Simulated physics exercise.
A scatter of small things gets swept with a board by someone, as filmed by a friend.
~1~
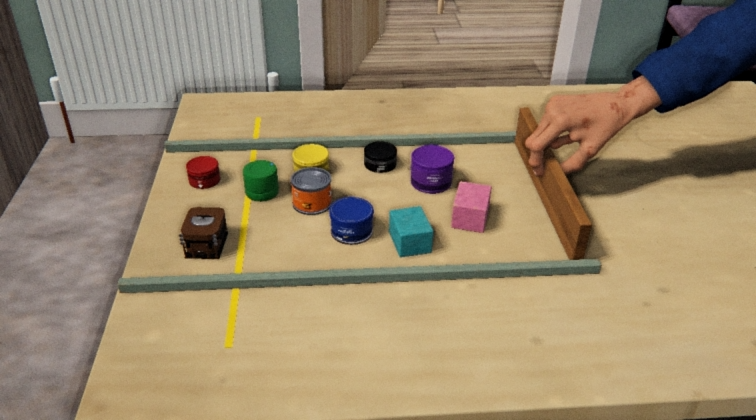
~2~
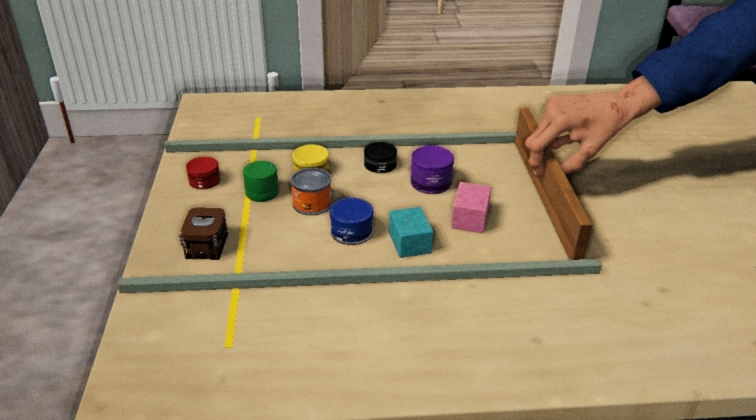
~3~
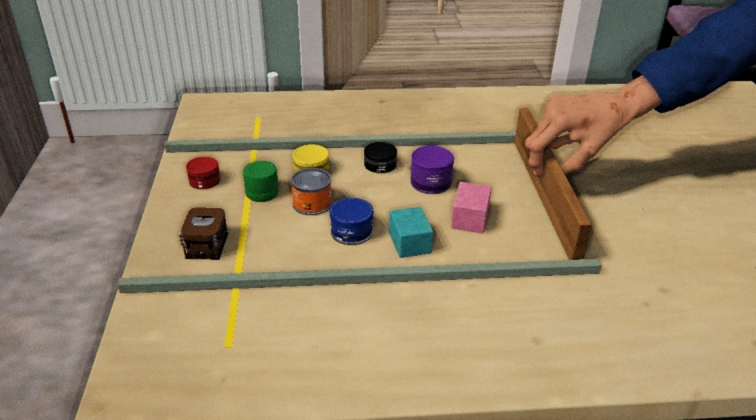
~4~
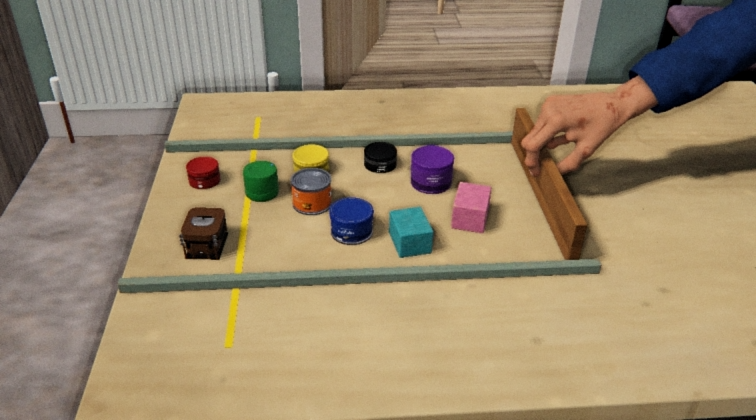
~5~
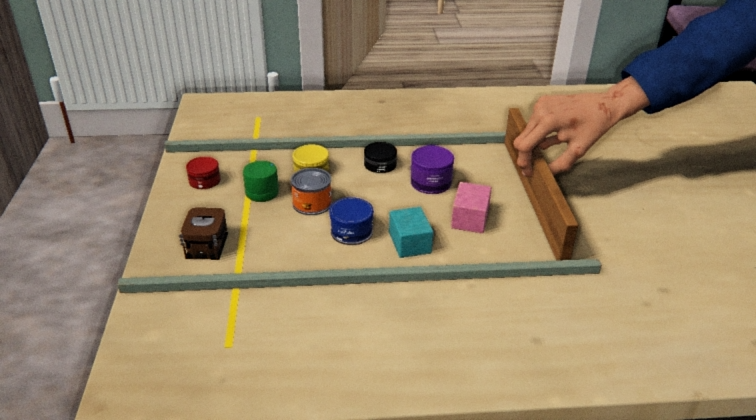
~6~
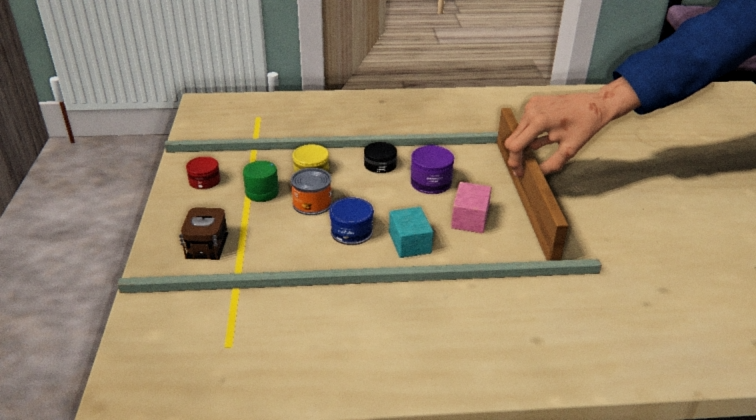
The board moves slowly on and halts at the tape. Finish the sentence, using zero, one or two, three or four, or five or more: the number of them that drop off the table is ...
The number that drop off the table is zero.
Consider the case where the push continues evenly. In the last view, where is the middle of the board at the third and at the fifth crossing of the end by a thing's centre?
Near (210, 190) and (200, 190).
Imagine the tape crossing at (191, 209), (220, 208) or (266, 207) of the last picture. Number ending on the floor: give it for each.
Taken one after another, the numbers are 5, 1 and 0.
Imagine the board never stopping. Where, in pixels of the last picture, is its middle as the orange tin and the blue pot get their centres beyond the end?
About (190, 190), and about (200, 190) for the other.
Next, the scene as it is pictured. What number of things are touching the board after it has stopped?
Contact count: 4.
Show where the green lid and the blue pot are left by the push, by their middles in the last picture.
The green lid ends up near (188, 179), and the blue pot near (186, 226).
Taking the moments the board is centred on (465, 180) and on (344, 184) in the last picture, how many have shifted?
That gives 1 for the first and 7 for the second.
Soon after, none off yet; red tub at rest near (203, 173); brown case at rest near (205, 233); green lid at rest near (261, 181).
In the end, the number that fall off is zero.
